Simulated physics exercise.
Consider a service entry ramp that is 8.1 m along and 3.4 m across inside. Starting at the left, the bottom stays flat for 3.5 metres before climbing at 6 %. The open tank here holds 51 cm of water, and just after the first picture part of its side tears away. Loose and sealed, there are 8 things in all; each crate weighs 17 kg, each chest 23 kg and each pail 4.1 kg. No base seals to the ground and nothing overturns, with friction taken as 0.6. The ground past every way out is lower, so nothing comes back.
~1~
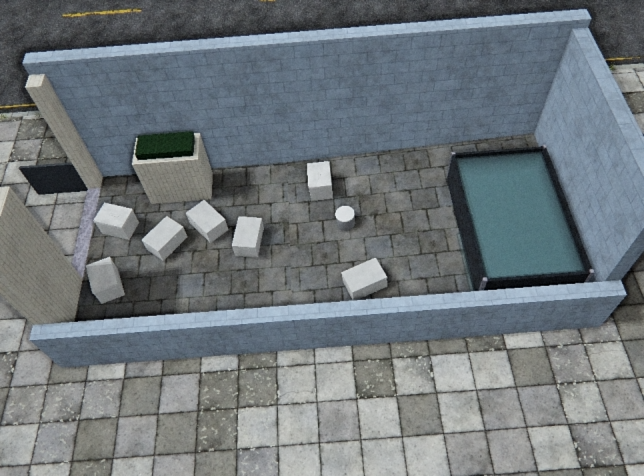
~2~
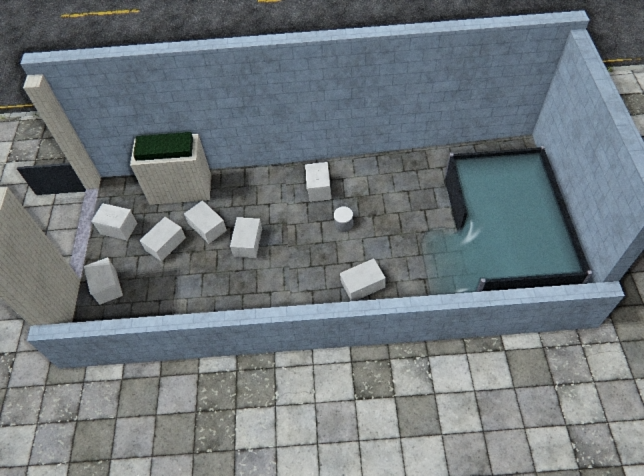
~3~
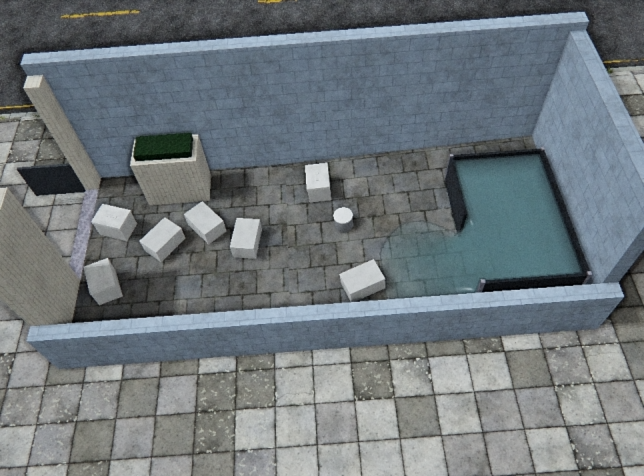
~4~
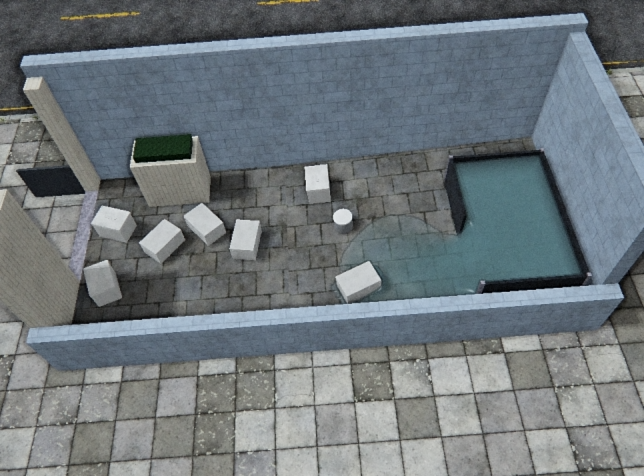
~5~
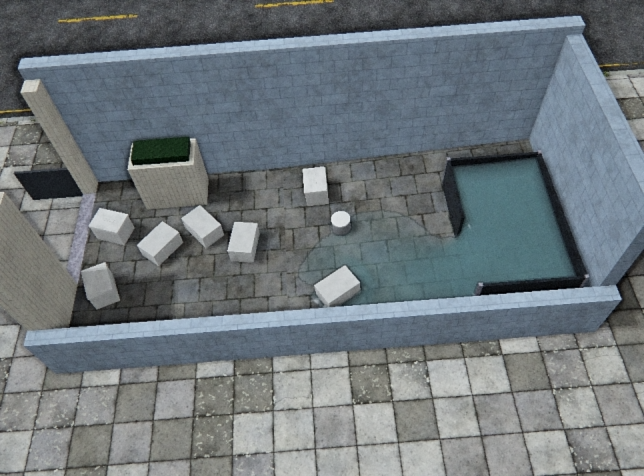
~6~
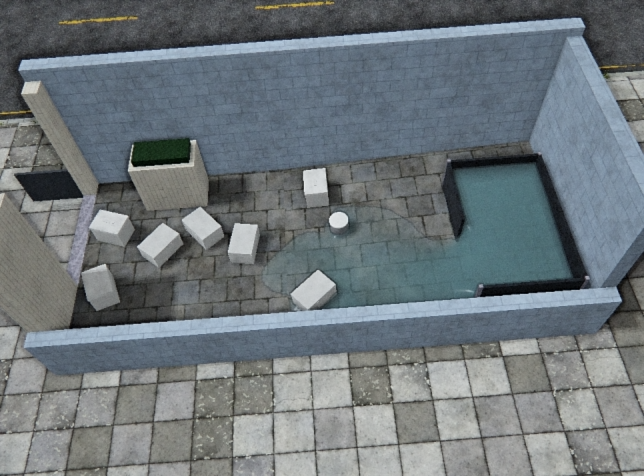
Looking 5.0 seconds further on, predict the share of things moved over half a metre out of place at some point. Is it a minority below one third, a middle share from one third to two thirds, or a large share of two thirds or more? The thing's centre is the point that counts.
At least two in three.
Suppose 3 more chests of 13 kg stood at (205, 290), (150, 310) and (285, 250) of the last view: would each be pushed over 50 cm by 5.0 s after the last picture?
Taking them one at a time: Above the mark; above the mark; above the mark.
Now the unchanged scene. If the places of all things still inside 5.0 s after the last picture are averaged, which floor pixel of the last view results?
Around (194, 206).
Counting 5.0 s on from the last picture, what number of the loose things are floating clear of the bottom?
2.
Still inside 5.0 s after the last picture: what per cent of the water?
Somewhere near 72 percent, give or take.
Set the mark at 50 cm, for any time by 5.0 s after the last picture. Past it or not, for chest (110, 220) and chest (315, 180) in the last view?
First above it, second below it.
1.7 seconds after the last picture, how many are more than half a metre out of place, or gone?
It comes to 4.
Then, 0.4 s after the last picture 1 of 8 are over 50 cm from their spots; 0 afloat.
Then, 1.7 s after the last picture 4 of 8 are over 50 cm from their spots; 1 afloat.
Then, 3.2 s after the last picture 7 of 8 are over 50 cm from their spots; 4 afloat.
Then, 5.0 s after the last picture 7 of 8 are over 50 cm from their spots, and 7 have been at some point; 2 afloat.
